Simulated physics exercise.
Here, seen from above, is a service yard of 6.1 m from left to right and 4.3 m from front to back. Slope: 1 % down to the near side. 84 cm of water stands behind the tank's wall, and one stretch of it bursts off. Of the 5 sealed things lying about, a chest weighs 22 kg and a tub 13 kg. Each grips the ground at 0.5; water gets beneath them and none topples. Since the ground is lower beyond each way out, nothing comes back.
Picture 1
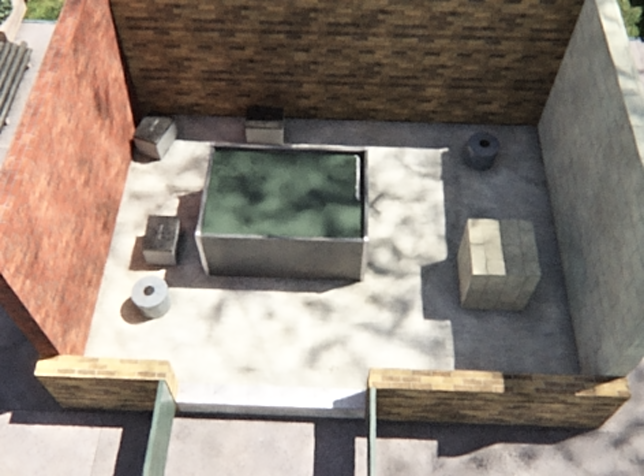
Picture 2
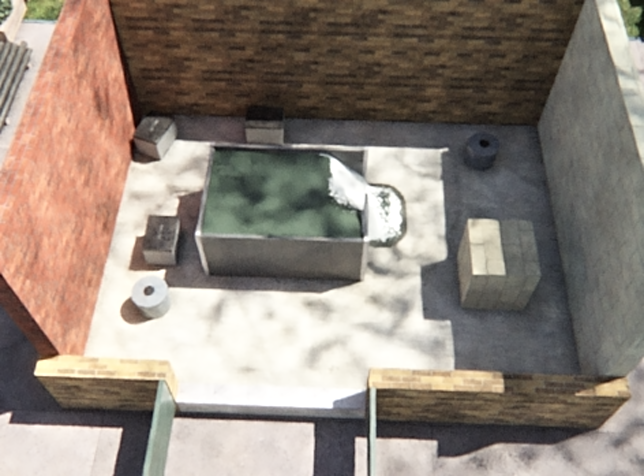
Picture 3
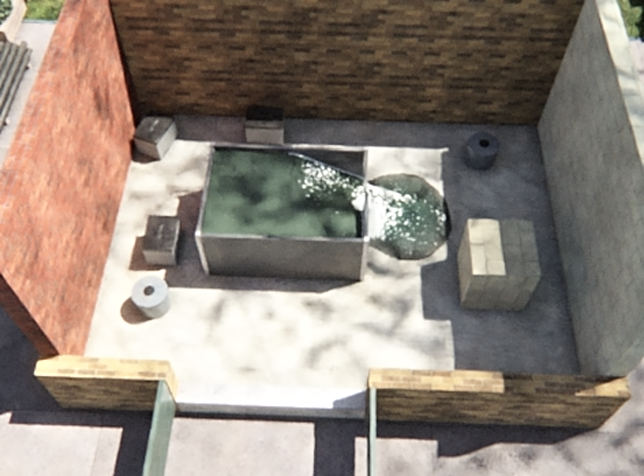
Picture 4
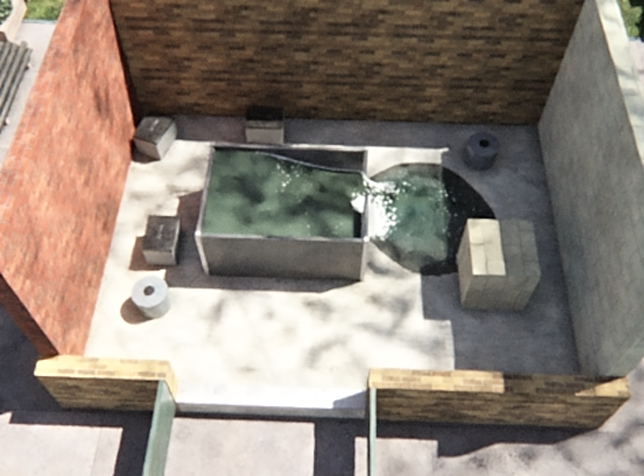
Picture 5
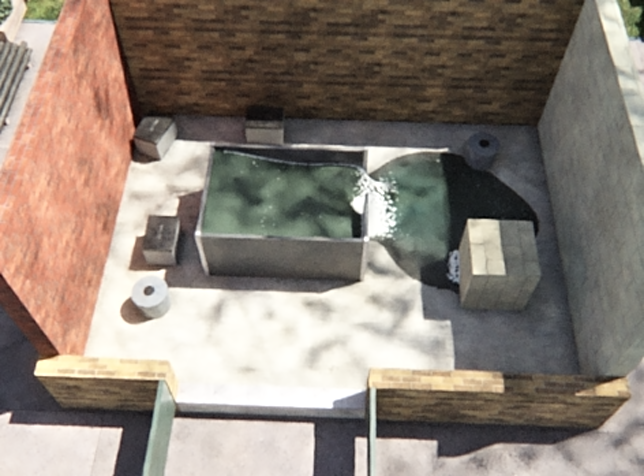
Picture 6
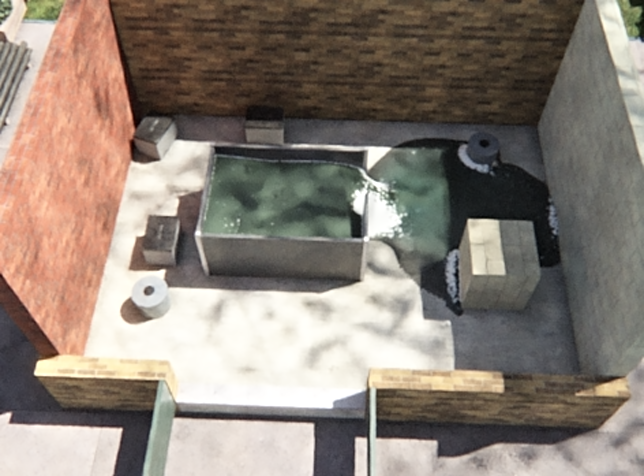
A big walled tank of green water in a brick yard broke open on its right side, and water poured out, foaming, and spread across the ground around the pale block and dark round tub.
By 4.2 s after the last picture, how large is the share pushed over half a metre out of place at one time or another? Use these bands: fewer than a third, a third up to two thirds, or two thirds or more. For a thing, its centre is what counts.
It falls in fewer than a third.
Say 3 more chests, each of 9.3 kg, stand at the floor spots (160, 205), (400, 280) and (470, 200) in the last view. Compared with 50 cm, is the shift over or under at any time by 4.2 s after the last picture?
Note, in sequence: Under threshold; under threshold; over threshold.
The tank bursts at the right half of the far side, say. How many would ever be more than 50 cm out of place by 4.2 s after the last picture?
You'd get 5 in that case.
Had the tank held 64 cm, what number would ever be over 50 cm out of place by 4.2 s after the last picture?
That would make 1 of them.
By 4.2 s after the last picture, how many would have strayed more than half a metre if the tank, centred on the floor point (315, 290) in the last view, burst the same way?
Then 1.
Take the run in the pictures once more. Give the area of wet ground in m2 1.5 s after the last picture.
Near 13 m2 in all.
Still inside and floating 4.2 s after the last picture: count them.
Tally: 1 of them.
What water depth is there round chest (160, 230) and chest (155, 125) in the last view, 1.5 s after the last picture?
Around 0 cm and 0 cm.
Then, 0.4 s after the last picture 0 of 5 are over 50 cm from their spots; 0 afloat.
Then, 1.5 s after the last picture 0 of 5 are over 50 cm from their spots; 1 afloat.
Then, 2.8 s after the last picture 1 of 5 are over 50 cm from their spots; 1 afloat.
Then, 4.2 s after the last picture 1 of 5 are over 50 cm from their spots, and 1 have been at some point; 1 afloat.
